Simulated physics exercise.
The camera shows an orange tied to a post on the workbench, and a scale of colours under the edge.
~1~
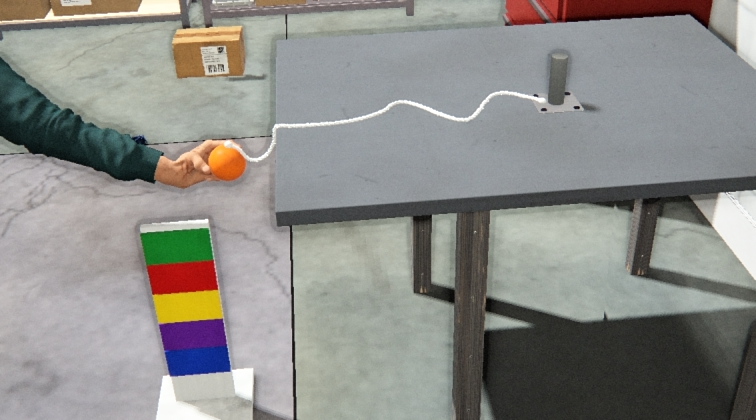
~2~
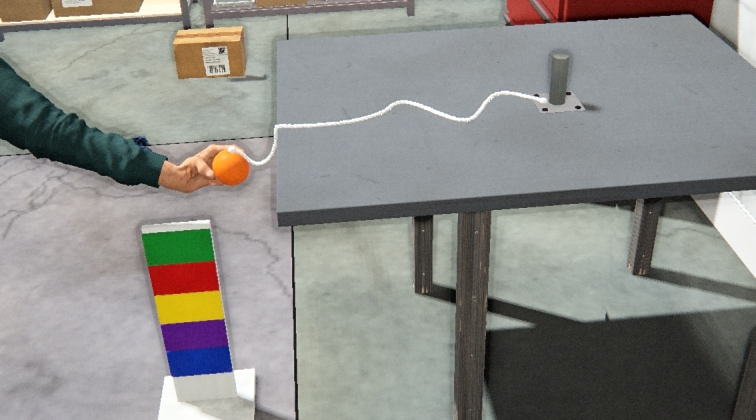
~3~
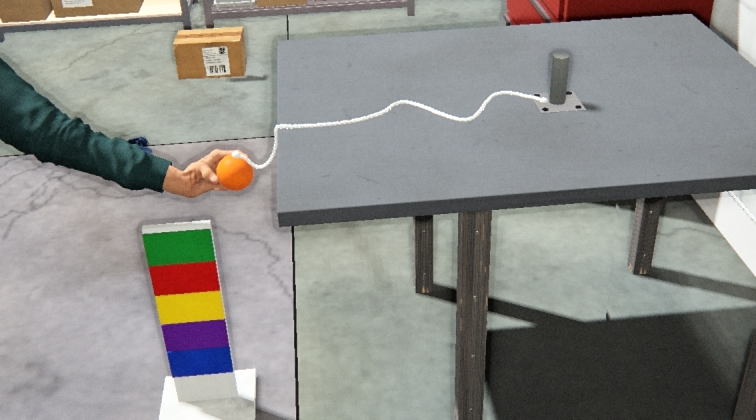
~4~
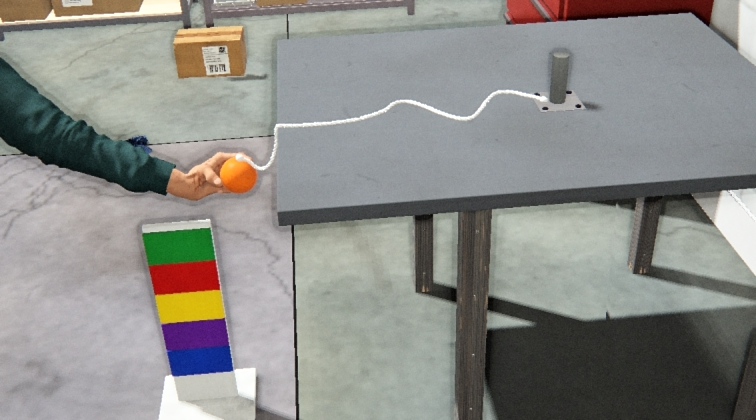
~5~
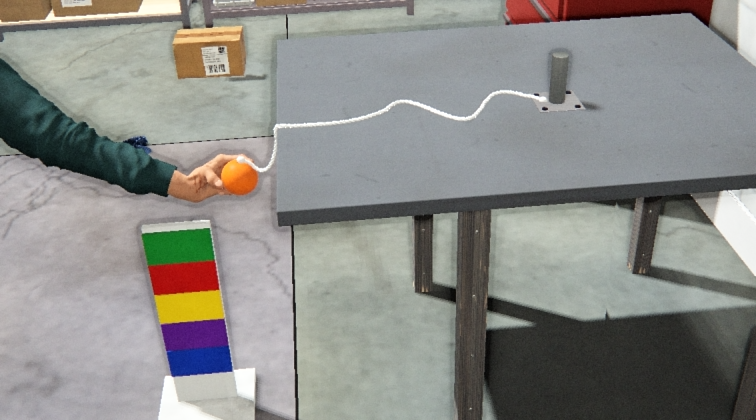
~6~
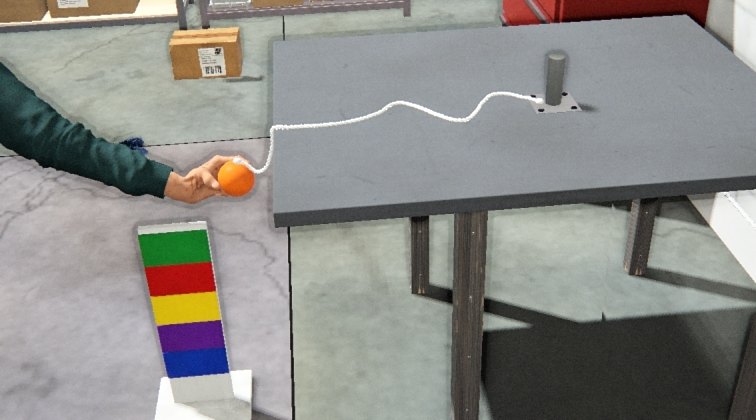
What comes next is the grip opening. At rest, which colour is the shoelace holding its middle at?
Red.
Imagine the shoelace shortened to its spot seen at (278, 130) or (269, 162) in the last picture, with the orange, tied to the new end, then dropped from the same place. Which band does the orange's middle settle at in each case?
Per try - 1: Above them all; 2: Green.
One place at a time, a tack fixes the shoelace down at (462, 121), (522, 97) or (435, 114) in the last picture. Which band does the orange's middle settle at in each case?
First try green, second try red, third try green.
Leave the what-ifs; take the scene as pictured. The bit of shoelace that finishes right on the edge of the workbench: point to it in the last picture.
That would be the bit at (347, 122).
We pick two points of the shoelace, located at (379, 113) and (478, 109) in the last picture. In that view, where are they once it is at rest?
They finish close to (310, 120) and close to (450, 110).
Soon after, orange near (321, 258); level with red.
After that, orange near (268, 270); level with red.
In the end, orange near (280, 270); level with red. Its middle rests at the red band.
